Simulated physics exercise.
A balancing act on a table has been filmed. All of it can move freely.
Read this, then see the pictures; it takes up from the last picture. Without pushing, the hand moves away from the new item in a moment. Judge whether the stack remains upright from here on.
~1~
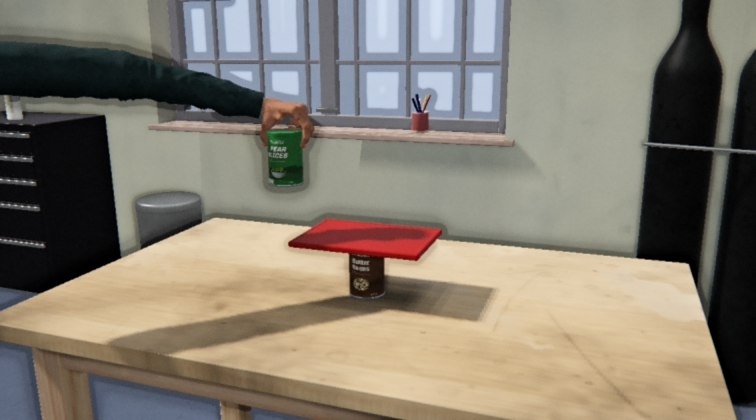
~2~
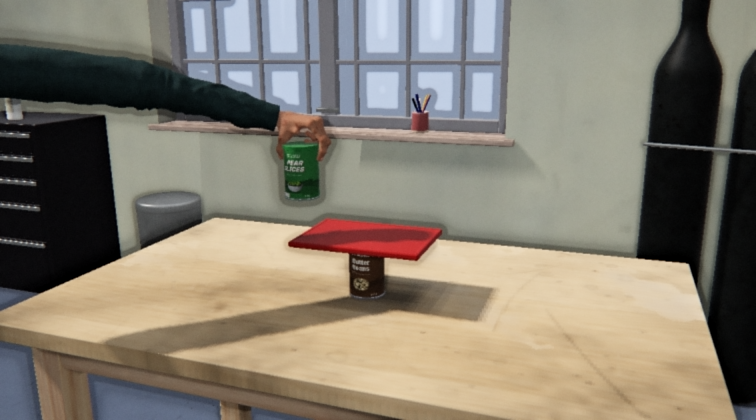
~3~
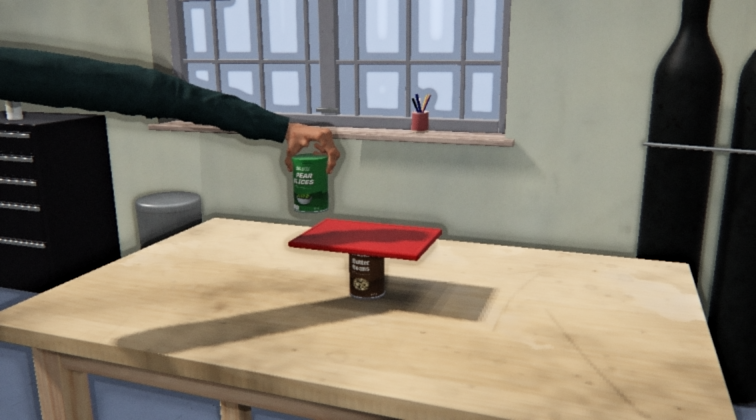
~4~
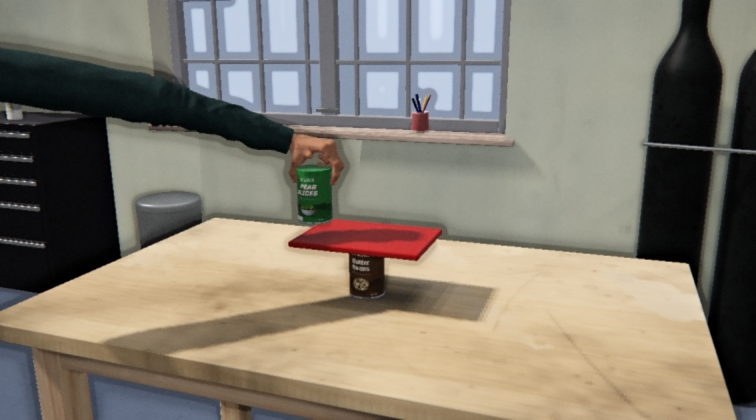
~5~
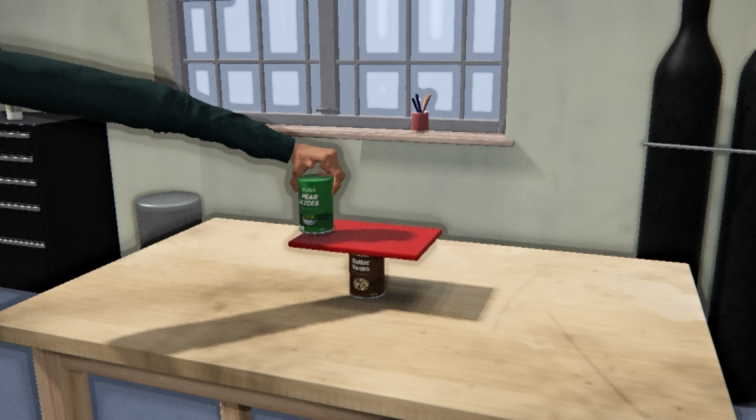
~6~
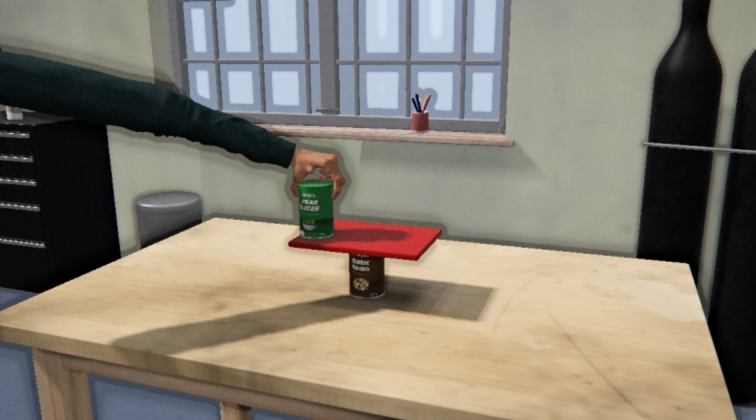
My guess is it moves out of place.
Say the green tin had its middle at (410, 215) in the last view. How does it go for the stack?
After that, it tumbles down.
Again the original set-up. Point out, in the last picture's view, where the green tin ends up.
Close to pixel (256, 275).
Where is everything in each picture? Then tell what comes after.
In the first frame, still above its spot; green tin (285, 158); brown tin (367, 267).
In the second frame, still above its spot; green tin (302, 171); brown tin (367, 267).
In the third frame, still above its spot; green tin (311, 183); brown tin (367, 267).
In the fourth frame, still above its spot; green tin (314, 194); brown tin (367, 267).
In the fifth frame, still above its spot; green tin (316, 204); brown tin (367, 267).
In the sixth frame, in place under the hand; green tin (316, 209); brown tin (367, 267).
Then, 0.30 s after the last picture, green tin now fallen; red lid tipped 30° from how it was.
Then, 0.40 s after the last picture, red lid tipped 59° from how it was.
Then, 0.50 s after the last picture, red lid tipped 63° from how it was.
Then, 0.70 s after the last picture, red lid tipped 41° from how it was.
At rest, fallen, green tin; tipped over in the stack, red lid; brown tin in place. Seen from the same camera at the end, green tin near (256, 275). The stack comes apart.
